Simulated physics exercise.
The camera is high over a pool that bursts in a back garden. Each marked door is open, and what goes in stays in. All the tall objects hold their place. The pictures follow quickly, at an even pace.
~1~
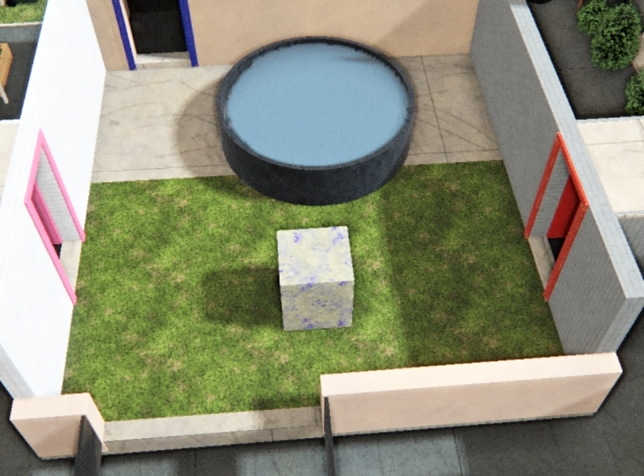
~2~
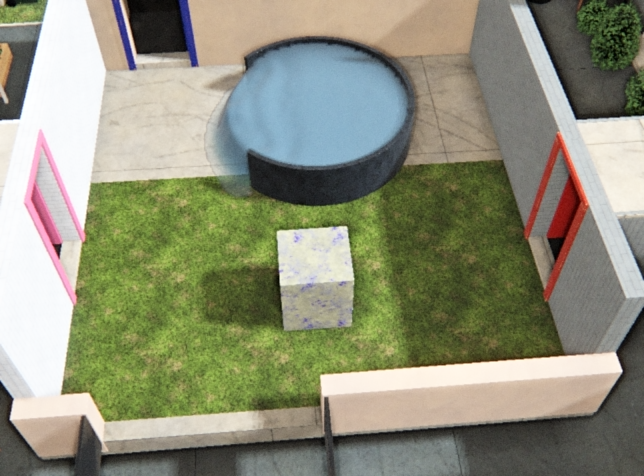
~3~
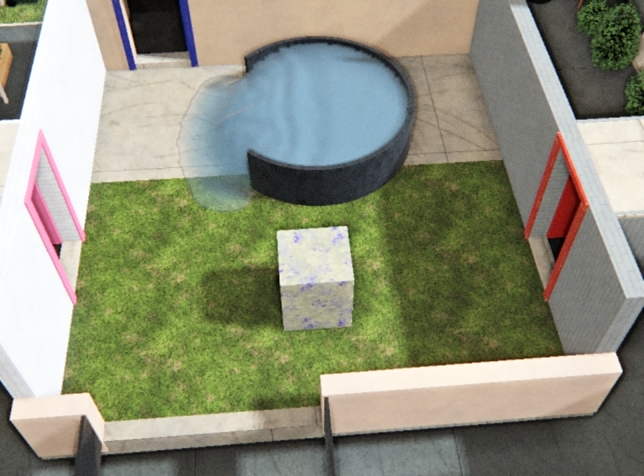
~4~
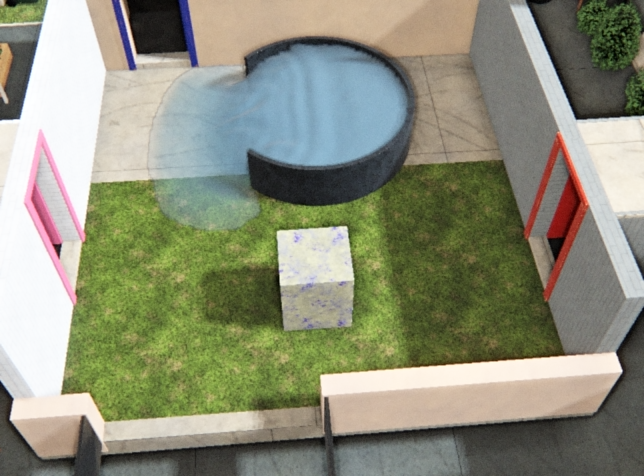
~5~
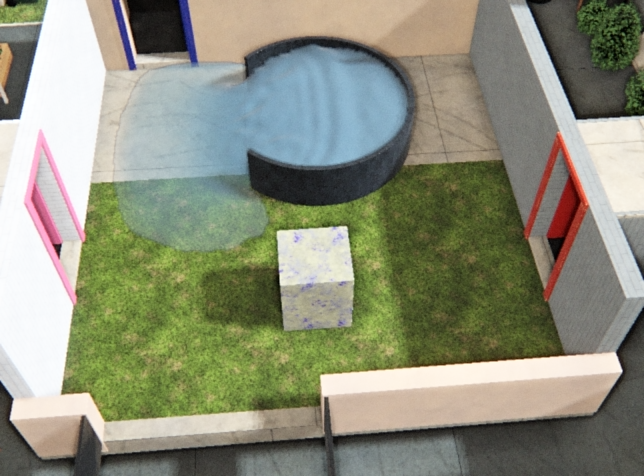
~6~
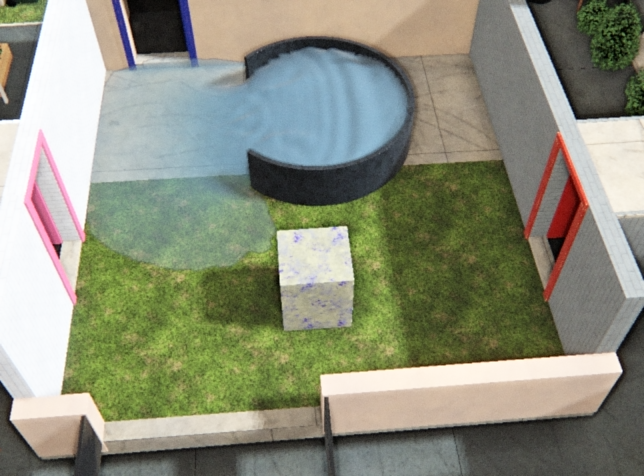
In a walled back garden, a round pool bursts open and water spreads left across paving and grass.
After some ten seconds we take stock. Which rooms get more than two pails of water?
One by one: The red door admits no more than that; the blue door lets in a lot; the pink door lets in a lot.
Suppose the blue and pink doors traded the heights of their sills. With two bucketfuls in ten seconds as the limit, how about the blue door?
My reading: Blue passes that mark.
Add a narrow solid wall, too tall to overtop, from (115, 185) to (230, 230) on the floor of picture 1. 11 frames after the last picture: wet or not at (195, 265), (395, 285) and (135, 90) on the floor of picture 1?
In that order: No water, clear, wet.
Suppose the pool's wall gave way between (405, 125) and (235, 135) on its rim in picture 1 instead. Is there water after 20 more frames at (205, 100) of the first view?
Verdict: Clear.
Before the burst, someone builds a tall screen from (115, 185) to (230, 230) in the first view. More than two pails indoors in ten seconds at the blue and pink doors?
In short: The blue one goes over, the pink one is under.
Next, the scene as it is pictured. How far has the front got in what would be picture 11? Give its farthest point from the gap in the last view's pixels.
Roughly at (76, 294).
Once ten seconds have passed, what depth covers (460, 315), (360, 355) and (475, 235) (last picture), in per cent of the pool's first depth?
About 8, 6 and 10 per cent.
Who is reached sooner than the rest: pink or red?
First comes the pink-painted one.
A moment on, water covers 35 % of the floor; the red door not reached, the blue door under two buckets in, the pink door under two buckets in.
Next, water covers 40 % of the floor; the red door not reached, the blue door over two buckets in, the pink door under two buckets in.
Then, water covers 50 % of the floor; the red door not reached, the blue door far over two buckets in, the pink door over two buckets in.
Later, water covers 75 % of the floor; the red door not reached, the blue door far over two buckets in, the pink door over two buckets in.
In the end, water covers 95 % of the floor; the red door wet at the sill, nothing in, the blue door far over two buckets in, the pink door far over two buckets in.
